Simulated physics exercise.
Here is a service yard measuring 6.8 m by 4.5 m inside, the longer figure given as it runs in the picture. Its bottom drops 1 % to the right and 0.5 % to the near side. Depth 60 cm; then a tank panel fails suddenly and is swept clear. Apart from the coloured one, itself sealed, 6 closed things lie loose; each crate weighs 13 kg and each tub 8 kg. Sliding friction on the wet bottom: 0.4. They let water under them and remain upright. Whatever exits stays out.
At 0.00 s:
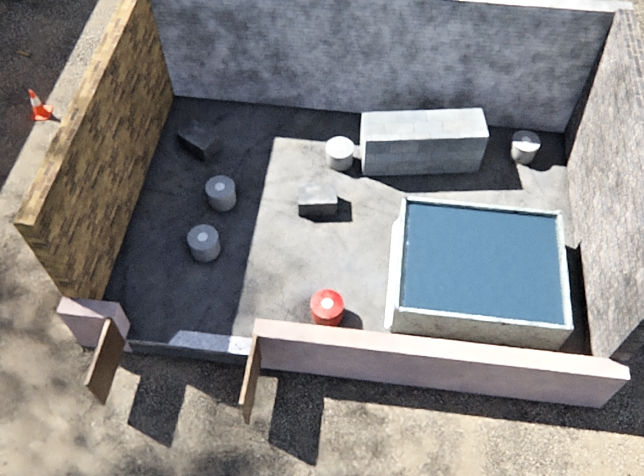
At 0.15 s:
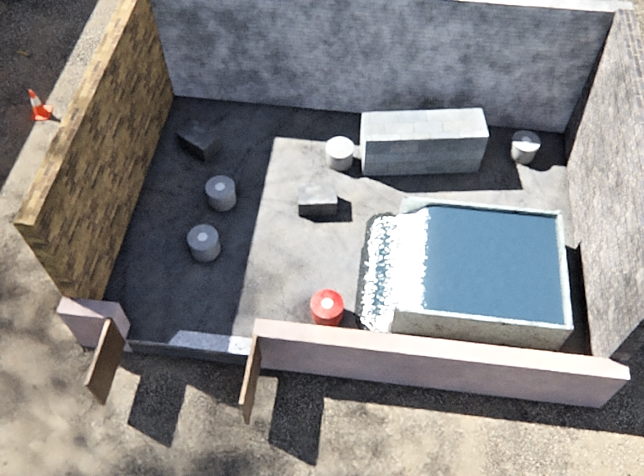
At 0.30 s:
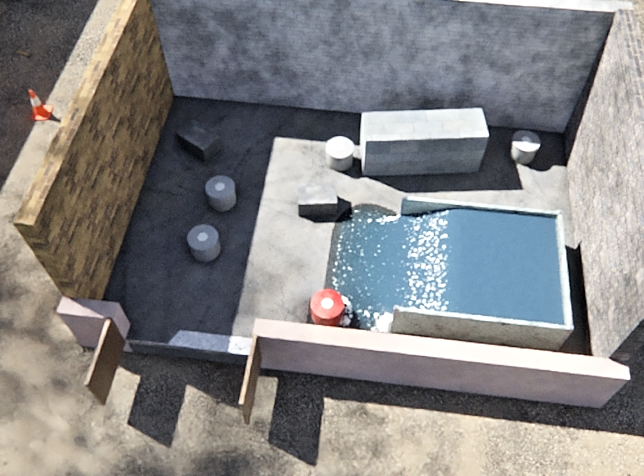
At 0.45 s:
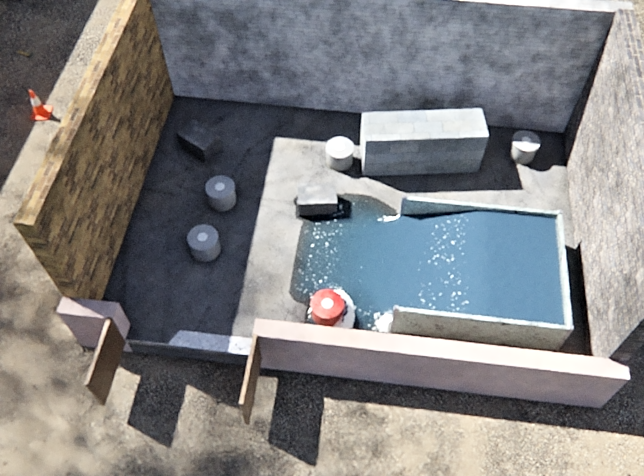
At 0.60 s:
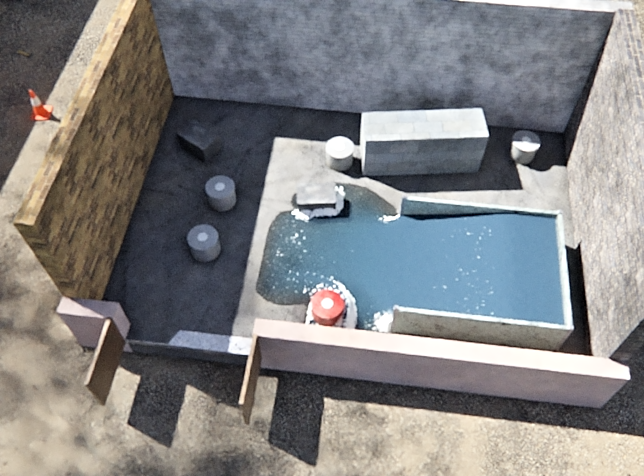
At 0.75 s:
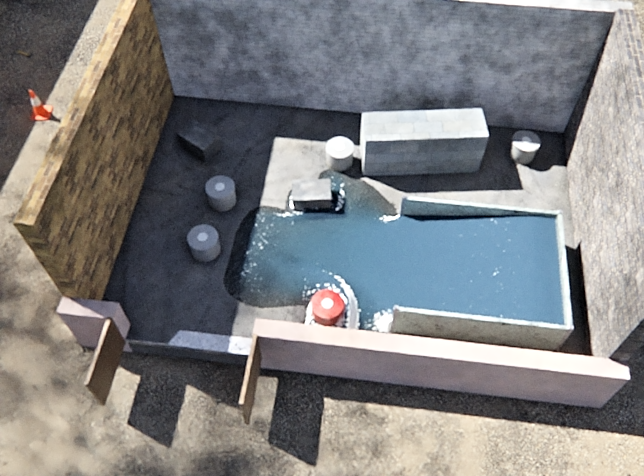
Water held in a raised tank at the right of a walled yard bursts out through the tank's left side in a foaming white rush. It spreads leftward across the pale floor, surrounding the red tub and a gray block, and reaches the darker ground near two gray drums.
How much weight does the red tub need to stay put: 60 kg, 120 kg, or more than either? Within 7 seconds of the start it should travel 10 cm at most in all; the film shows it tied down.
My call: Heavier, not lighter.
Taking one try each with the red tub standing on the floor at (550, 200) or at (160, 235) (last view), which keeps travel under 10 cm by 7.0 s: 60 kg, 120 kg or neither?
In that order: Either load holds; either load holds.
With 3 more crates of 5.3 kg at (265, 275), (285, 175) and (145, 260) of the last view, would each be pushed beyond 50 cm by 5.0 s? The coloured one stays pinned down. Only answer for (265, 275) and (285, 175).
One after the other: Goes beyond it, then goes beyond it.
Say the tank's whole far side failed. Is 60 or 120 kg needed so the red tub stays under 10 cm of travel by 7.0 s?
In that case the smaller load will do.
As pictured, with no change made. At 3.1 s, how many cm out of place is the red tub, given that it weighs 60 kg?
Shift: Roughly 100 cm.
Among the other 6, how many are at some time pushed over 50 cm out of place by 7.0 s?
By my tally, 5.
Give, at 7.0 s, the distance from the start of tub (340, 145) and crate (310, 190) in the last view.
150 cm and 250 cm.
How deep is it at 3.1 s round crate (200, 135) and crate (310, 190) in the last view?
Around 19 cm and 19 cm.
After 1.4 s the red tub would be 21 cm from its start with 60 kg and 0 cm from its start with 120 kg; 16 cm of water round it then.
After 3.1 s the red tub would be 96 cm from its start with 60 kg and 0 cm from its start with 120 kg; 10 cm of water round it then.
After 4.9 s the red tub would be 96 cm from its start with 60 kg and 0 cm from its start with 120 kg; 6 cm of water round it then.
After 7.0 s the red tub would be 96 cm from its start with 60 kg and 0 cm from its start with 120 kg; 8 cm of water round it then.
